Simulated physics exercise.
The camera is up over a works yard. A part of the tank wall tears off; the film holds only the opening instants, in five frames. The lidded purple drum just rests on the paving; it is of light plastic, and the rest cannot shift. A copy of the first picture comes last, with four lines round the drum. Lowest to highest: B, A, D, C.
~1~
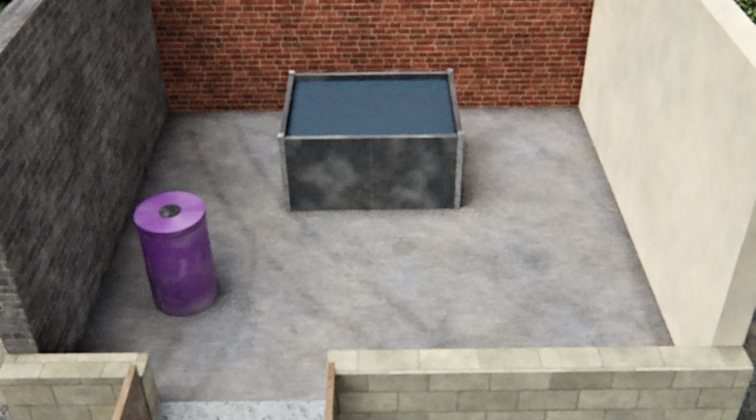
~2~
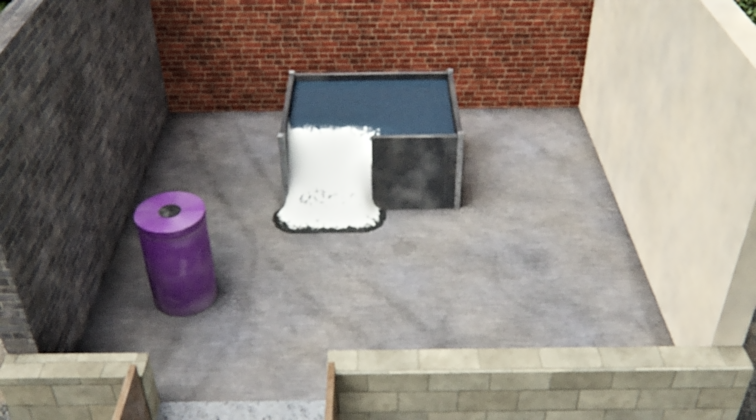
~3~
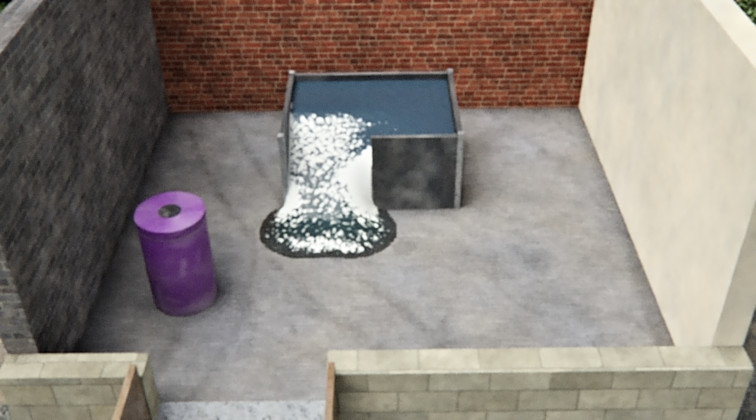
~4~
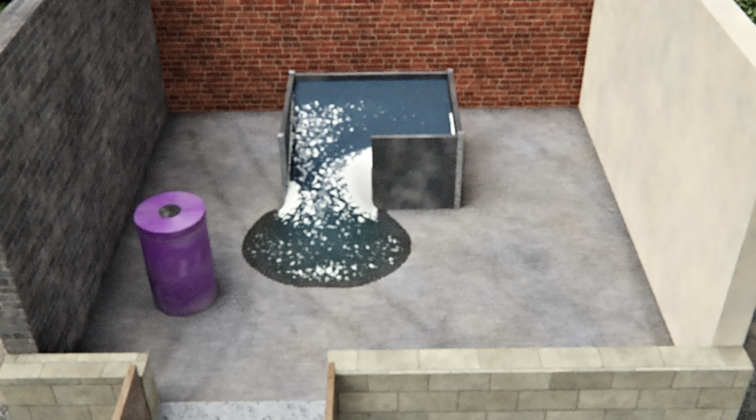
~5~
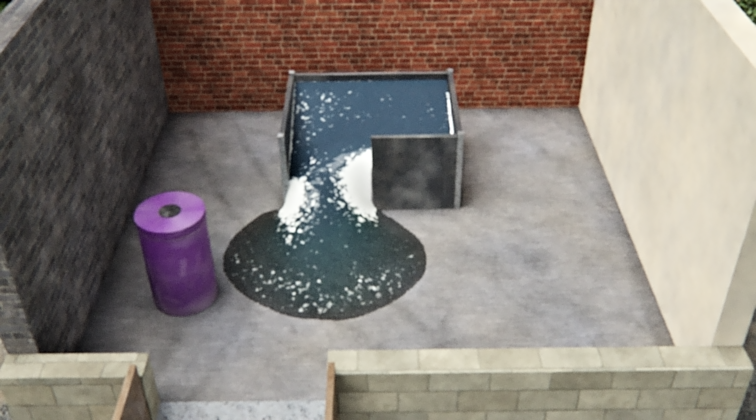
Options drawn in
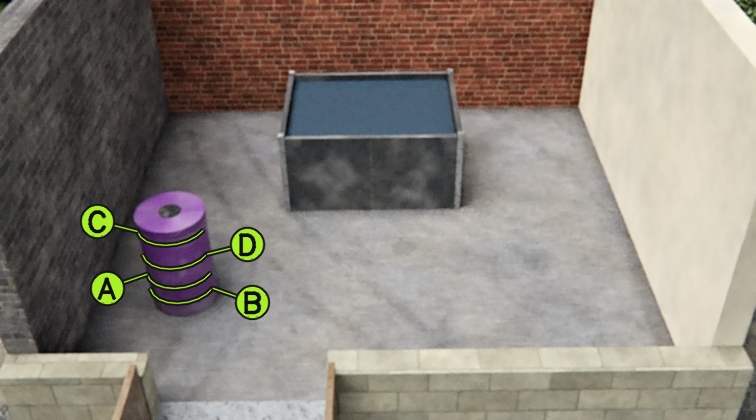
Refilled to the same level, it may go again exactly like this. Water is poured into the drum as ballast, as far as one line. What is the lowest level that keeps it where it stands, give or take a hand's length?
Take A.
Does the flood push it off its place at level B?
Yes, it does.
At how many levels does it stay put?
Three.
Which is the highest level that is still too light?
B it is.
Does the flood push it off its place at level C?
No, not at all.
In lime, A at (174, 288); B at (177, 303); C at (165, 245); D at (170, 269); from the bottom up B, A, D, C.
If A is chosen, it shifts by a finger or two and stays.
If B is chosen, it is pushed about its own width away.
If C is chosen, it does not move.
If D is chosen, it does not move.
